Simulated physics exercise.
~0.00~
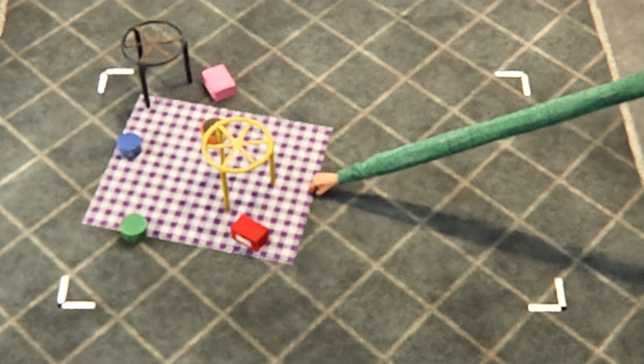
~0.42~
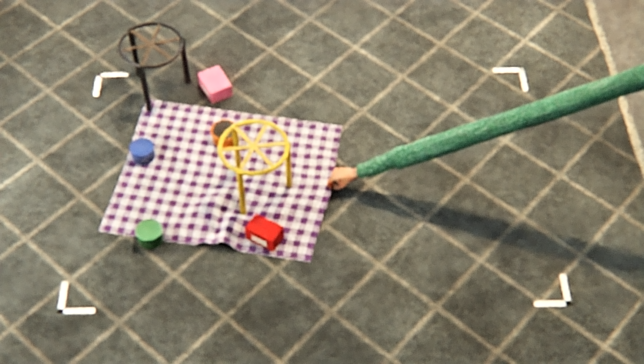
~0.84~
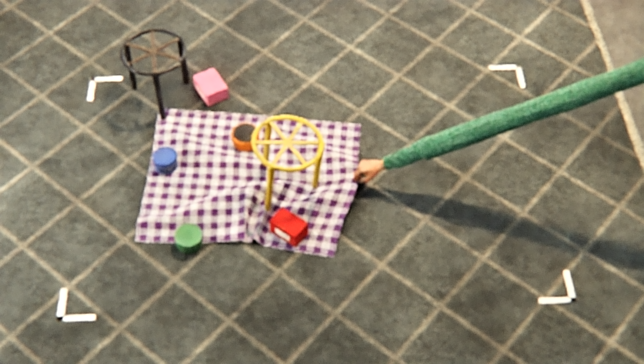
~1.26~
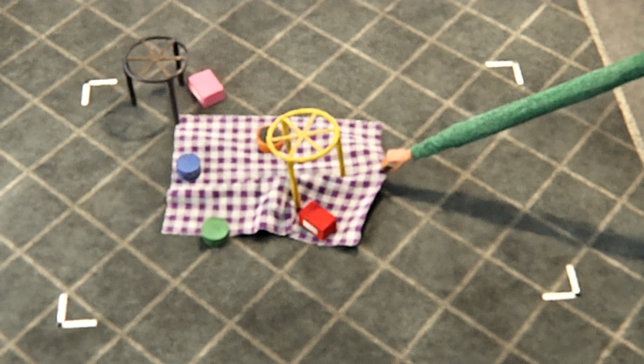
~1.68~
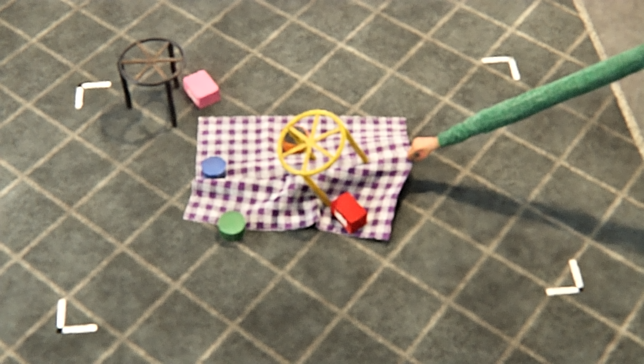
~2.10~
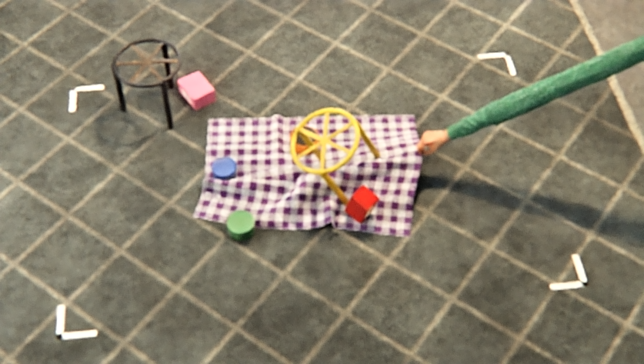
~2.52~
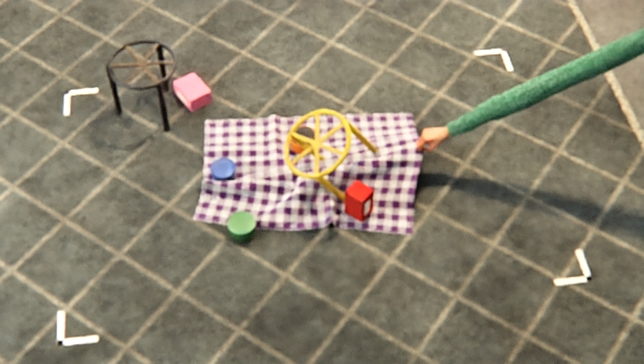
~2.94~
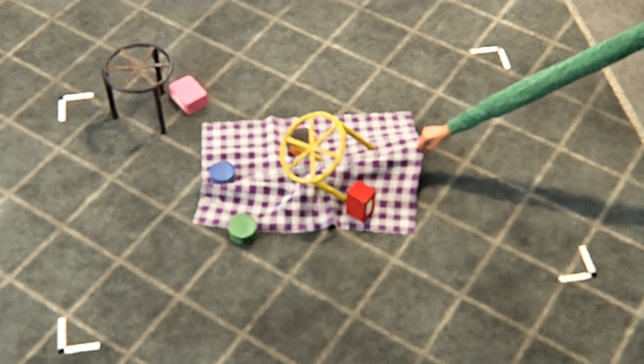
The clip shows a green-sleeved arm pulling a checkered rug rightward across a tiled floor, carrying a blue bucket, green bin, orange pot, red box and yellow stool. The stool tips over and the red box turns onto its side, while the black stool and pink box stay put.
